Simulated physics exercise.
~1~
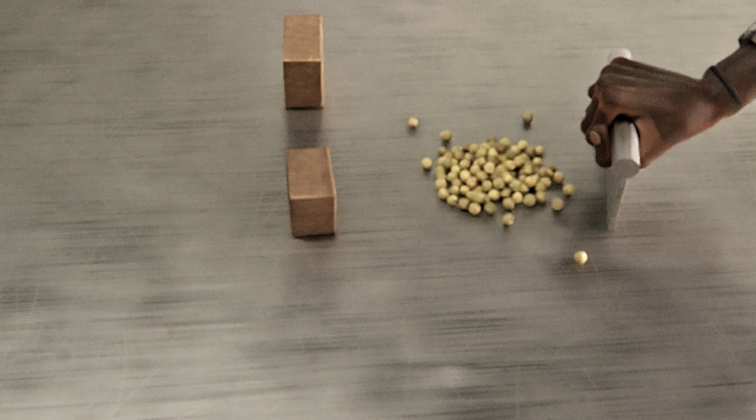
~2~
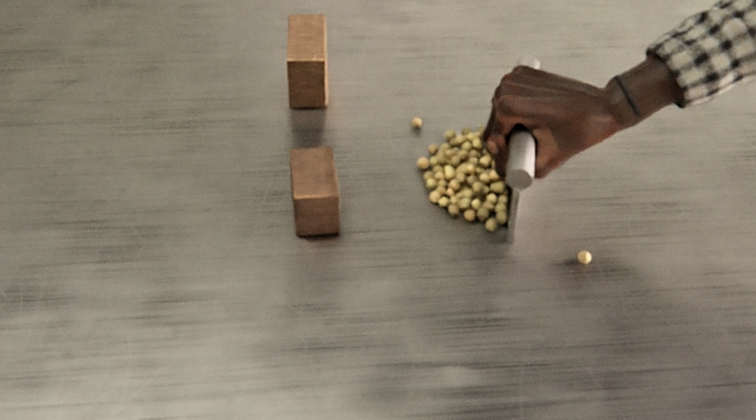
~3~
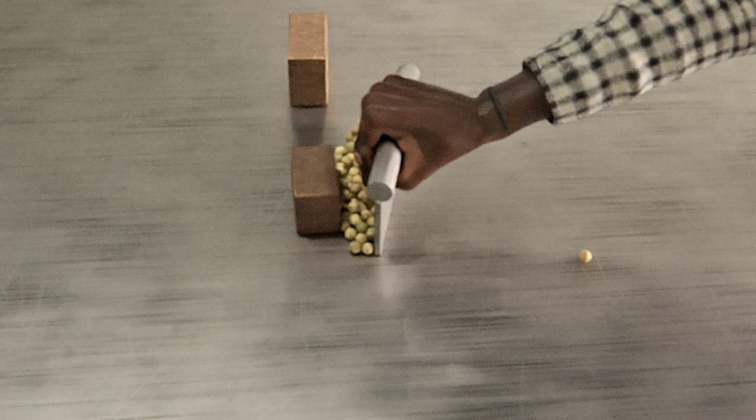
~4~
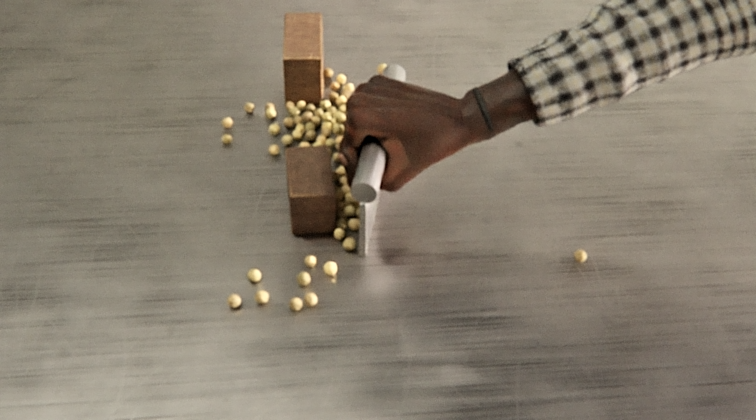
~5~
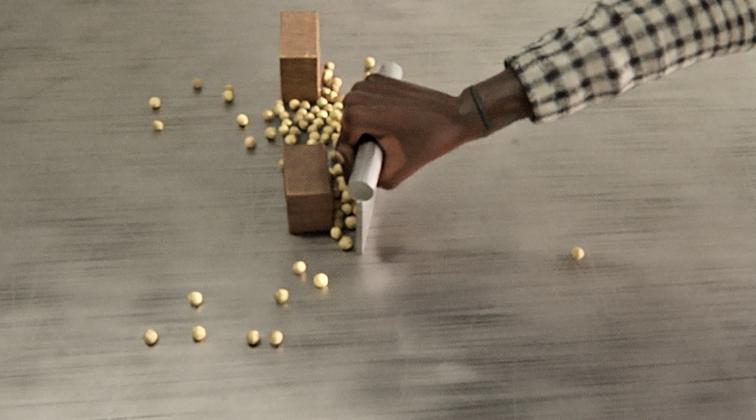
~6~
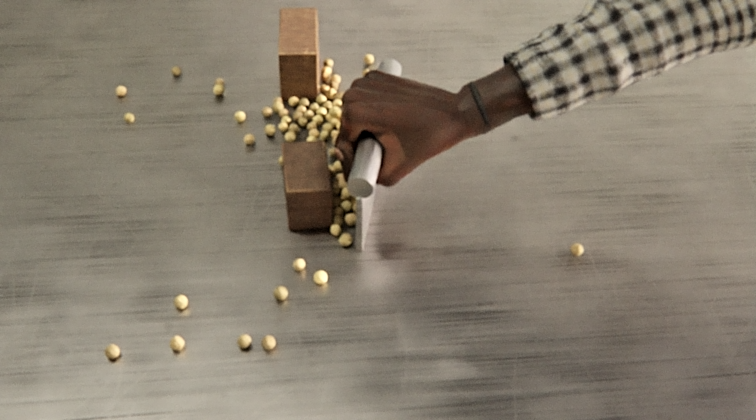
Hand pushing round, pale yellow nuts leftwards with a scraper against two wooden blocks, most held up there, some scattering beyond.
